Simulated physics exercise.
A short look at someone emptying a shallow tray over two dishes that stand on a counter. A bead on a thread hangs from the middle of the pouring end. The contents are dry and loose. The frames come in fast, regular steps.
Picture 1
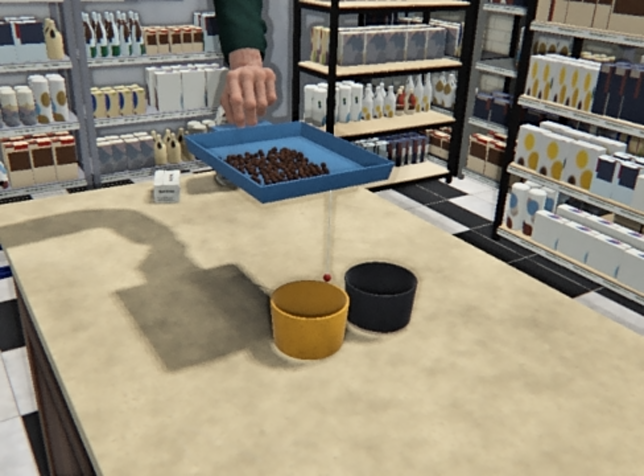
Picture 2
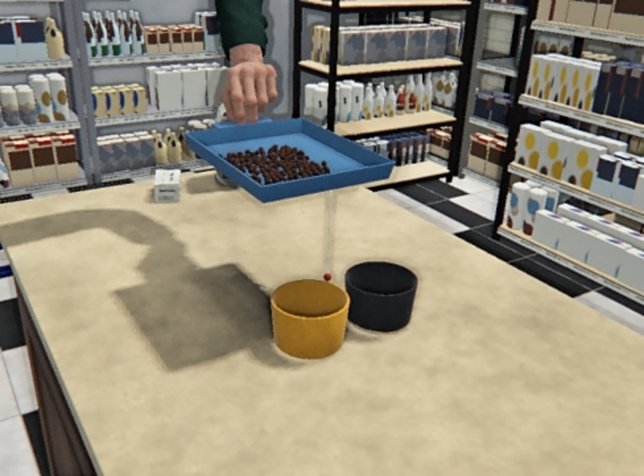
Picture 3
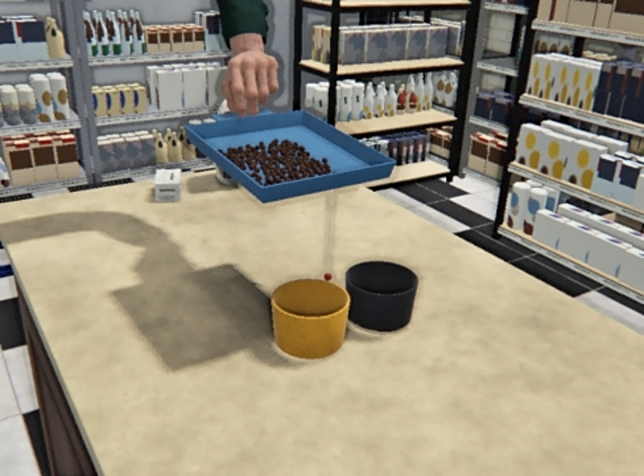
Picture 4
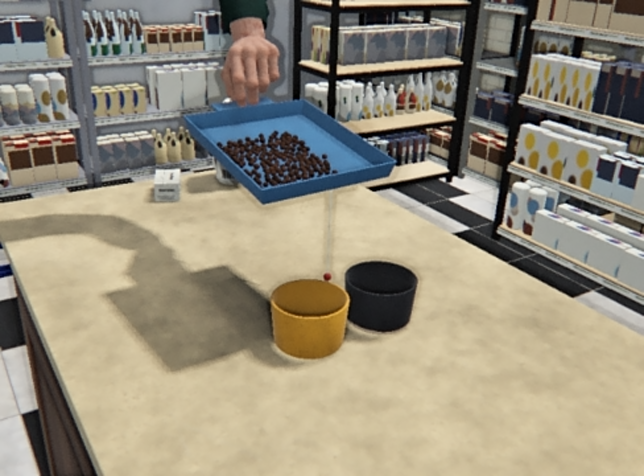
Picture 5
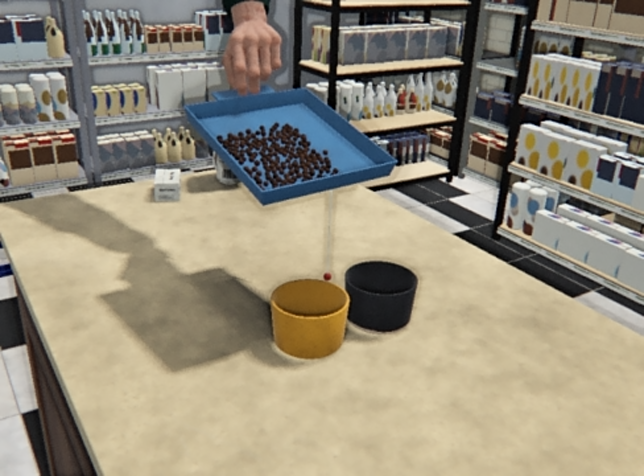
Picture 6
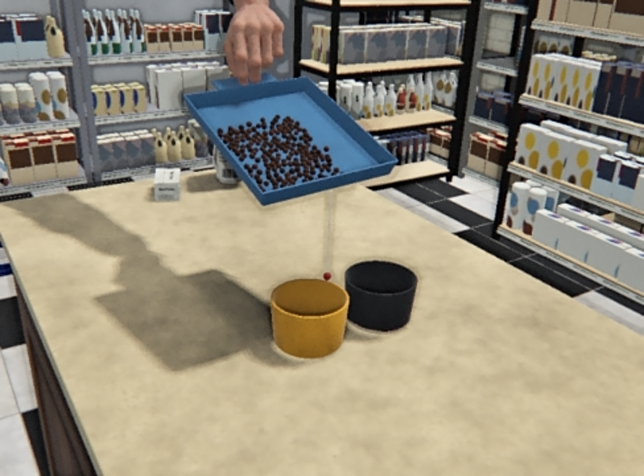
A hand lifts a blue tray's far end, tilting dark pieces above yellow and black dishes.
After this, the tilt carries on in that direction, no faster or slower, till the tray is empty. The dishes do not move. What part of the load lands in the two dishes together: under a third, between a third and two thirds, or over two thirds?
They take under a third between them.
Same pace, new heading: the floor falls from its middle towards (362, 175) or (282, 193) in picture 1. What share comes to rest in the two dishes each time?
About 90 and 40 per cent.
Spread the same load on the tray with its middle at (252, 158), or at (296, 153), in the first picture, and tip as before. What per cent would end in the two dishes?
In turn 30 and 30 in a hundred.
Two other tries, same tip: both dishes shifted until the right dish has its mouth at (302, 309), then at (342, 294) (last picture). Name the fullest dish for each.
The first try: The right-hand dish. The second: Left.
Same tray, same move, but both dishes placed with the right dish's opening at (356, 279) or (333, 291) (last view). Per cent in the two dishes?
The first gives 30 %, the second 40 %.
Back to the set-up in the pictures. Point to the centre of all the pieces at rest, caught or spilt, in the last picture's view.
Near (319, 379).
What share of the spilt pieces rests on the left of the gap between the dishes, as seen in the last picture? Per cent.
Near 70 %.
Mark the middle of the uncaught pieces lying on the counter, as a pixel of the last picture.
At about (313, 392).
Just after the last frame, tray tipped steeply; every one on the tray.
A moment on, tray tipped right over; almost all on the tray; just a few in the left dish; just a few in the air.
Further on, tray tipped past a quarter turn; roughly a quarter in the left dish; the larger part outside both.
When it is over, tray tipped past a quarter turn; roughly a quarter in the left dish; not one in the right dish; the larger part outside both.
